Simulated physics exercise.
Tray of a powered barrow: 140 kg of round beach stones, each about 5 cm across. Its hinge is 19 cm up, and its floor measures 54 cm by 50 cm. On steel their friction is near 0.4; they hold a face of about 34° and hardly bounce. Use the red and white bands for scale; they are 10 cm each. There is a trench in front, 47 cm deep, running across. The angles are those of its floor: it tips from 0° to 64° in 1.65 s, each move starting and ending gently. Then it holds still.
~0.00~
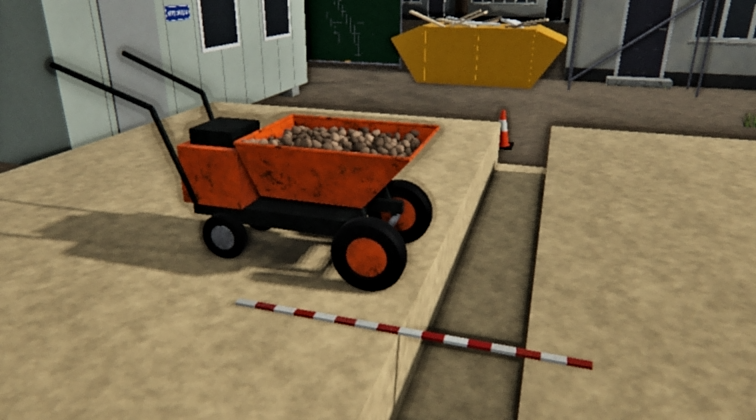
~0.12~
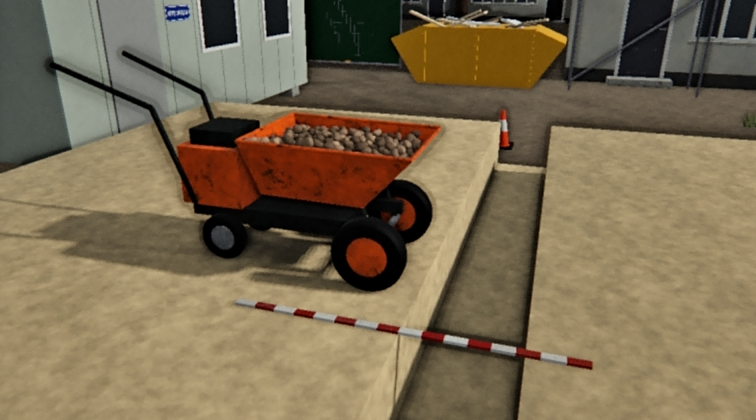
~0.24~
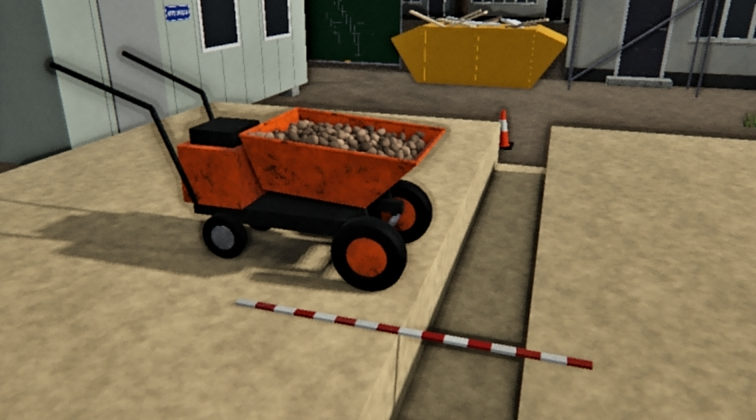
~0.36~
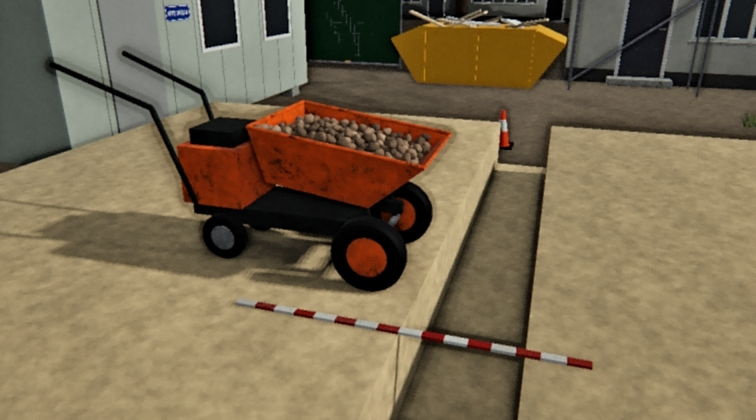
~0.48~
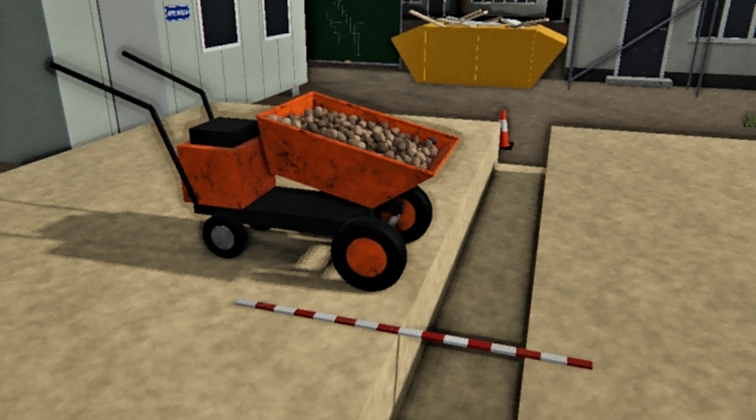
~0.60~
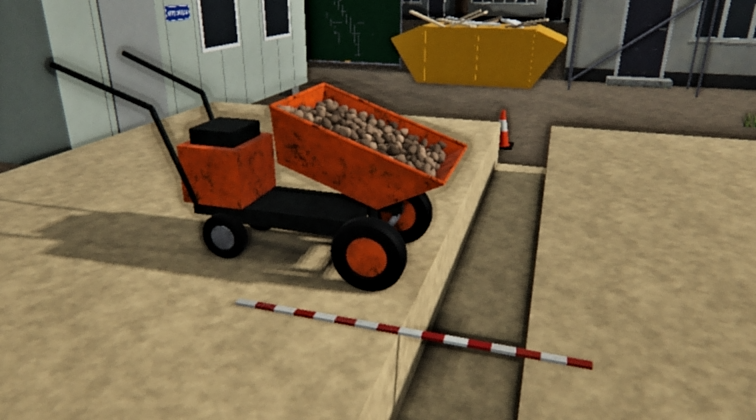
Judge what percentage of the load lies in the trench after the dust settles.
About 67 %.
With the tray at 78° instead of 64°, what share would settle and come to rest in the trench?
Roughly 70% would end there.
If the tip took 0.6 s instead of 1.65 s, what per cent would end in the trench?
Close to 45 percent, then.
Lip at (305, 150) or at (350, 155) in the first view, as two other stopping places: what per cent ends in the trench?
First spot about 85, second spot about 100 per cent.
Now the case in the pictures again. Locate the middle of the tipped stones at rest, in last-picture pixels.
Around (511, 346).
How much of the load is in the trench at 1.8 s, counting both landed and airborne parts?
About 30 per cent by then.
After 1.2 s the floor is at 54°; 100 % in the tray; the foremost stones are at (492, 225).
After 1.8 s the floor is at 64°; 51 % in the tray, 31 % in the trench, 18 % past the trench; the foremost stones are at (600, 289).
After 2.1 s the floor is at 64°; 23 % in the tray, 46 % in the trench, 32 % past the trench; the foremost stones are at (691, 307).
After 4.1 s the floor is at 64°; 0 % in the tray, 67 % in the trench, 33 % past the trench; the foremost stones are past the picture's edge.
